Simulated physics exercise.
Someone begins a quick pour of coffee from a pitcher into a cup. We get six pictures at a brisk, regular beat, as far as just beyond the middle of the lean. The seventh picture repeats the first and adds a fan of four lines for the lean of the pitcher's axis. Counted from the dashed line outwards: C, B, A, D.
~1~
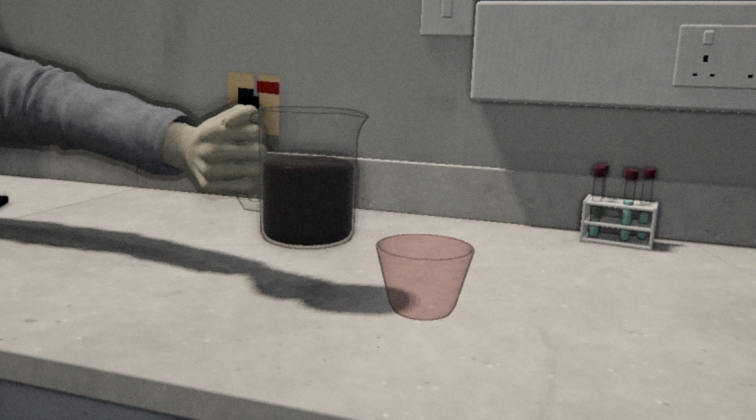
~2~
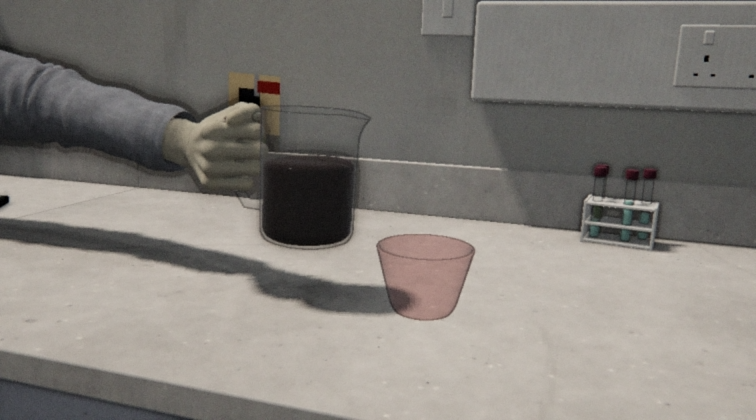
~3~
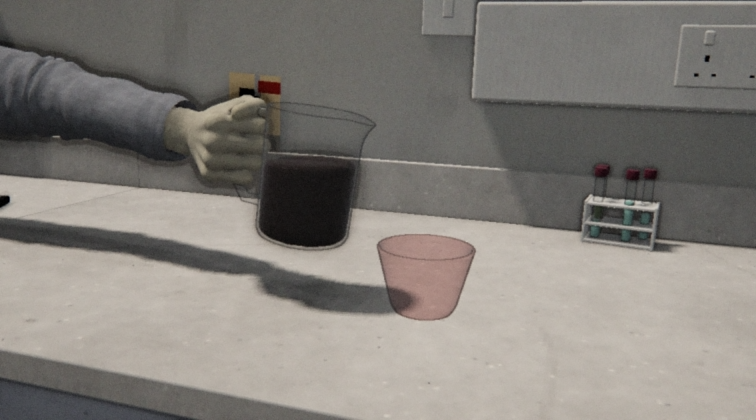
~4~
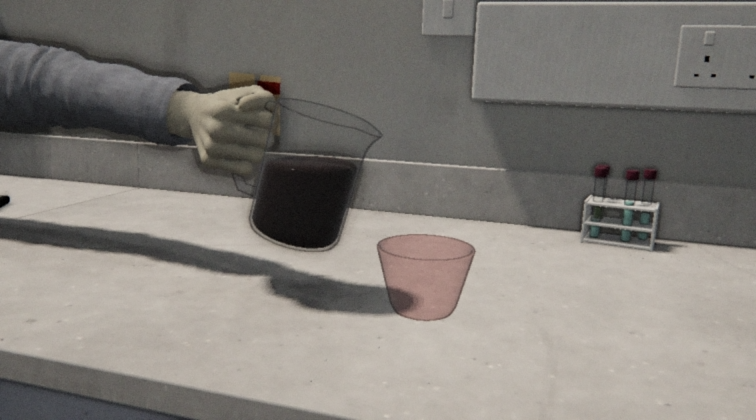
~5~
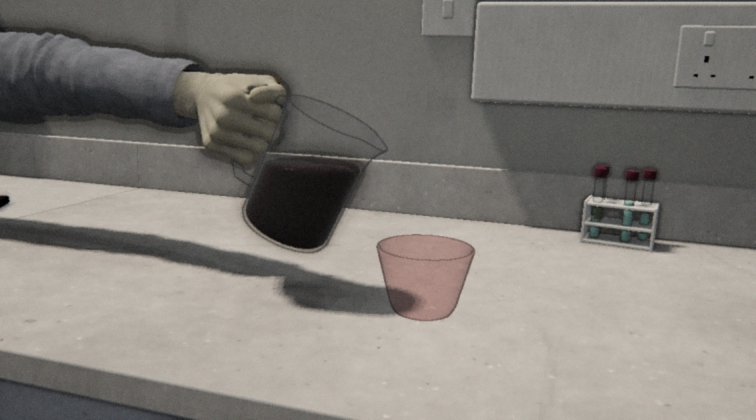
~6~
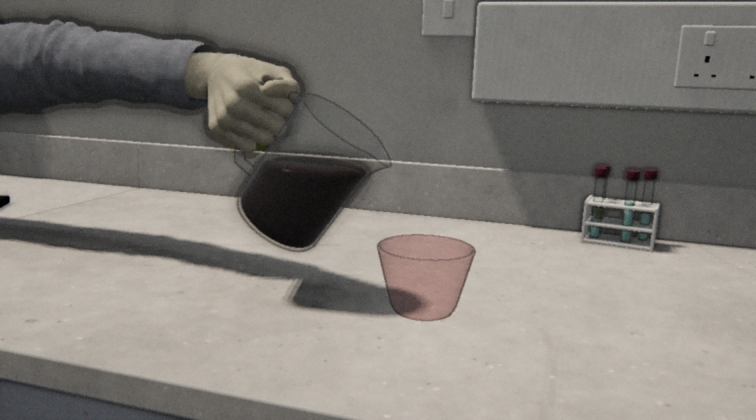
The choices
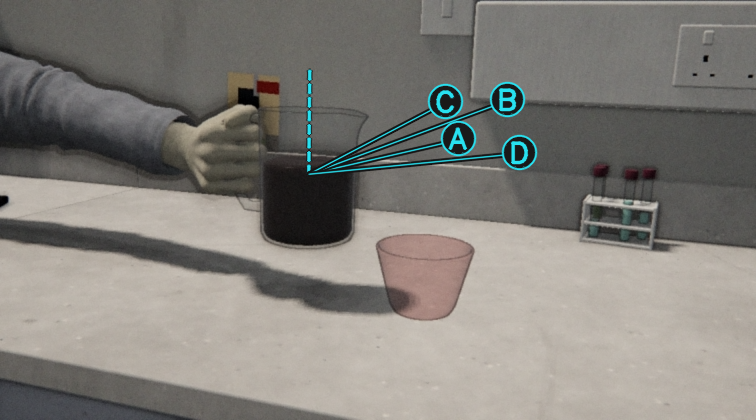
A pale speckled countertop against a grey wall, with white socket panels at the upper right, is seen from slightly above by a still camera. A gloved hand in a grey-blue sleeve holds a clear pitcher of dark liquid at left, behind a translucent pink cup near the centre, with a small rack of red-topped tubes at right. The hand lifts slightly and tilts the pitcher steadily rightward.
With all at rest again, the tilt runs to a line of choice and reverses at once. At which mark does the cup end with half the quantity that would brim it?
The answer is line B.
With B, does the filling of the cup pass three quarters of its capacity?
No.
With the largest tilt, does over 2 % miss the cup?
Yes.
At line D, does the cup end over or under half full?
Over.
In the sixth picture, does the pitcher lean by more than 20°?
Yes.
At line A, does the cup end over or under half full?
Over.
On the marked copy, A at (442, 143); B at (492, 106); C at (430, 110); D at (502, 155).
Choosing A, the cup ends with about 75 % of what it can hold; 3 % of the coffee is spilt.
Choosing B, the cup ends with about 52 % of what it can hold.
Choosing C, the cup ends with about 29 % of what it can hold.
Choosing D, the cup ends with about 87 % of what it can hold; 11 % of the coffee is spilt.
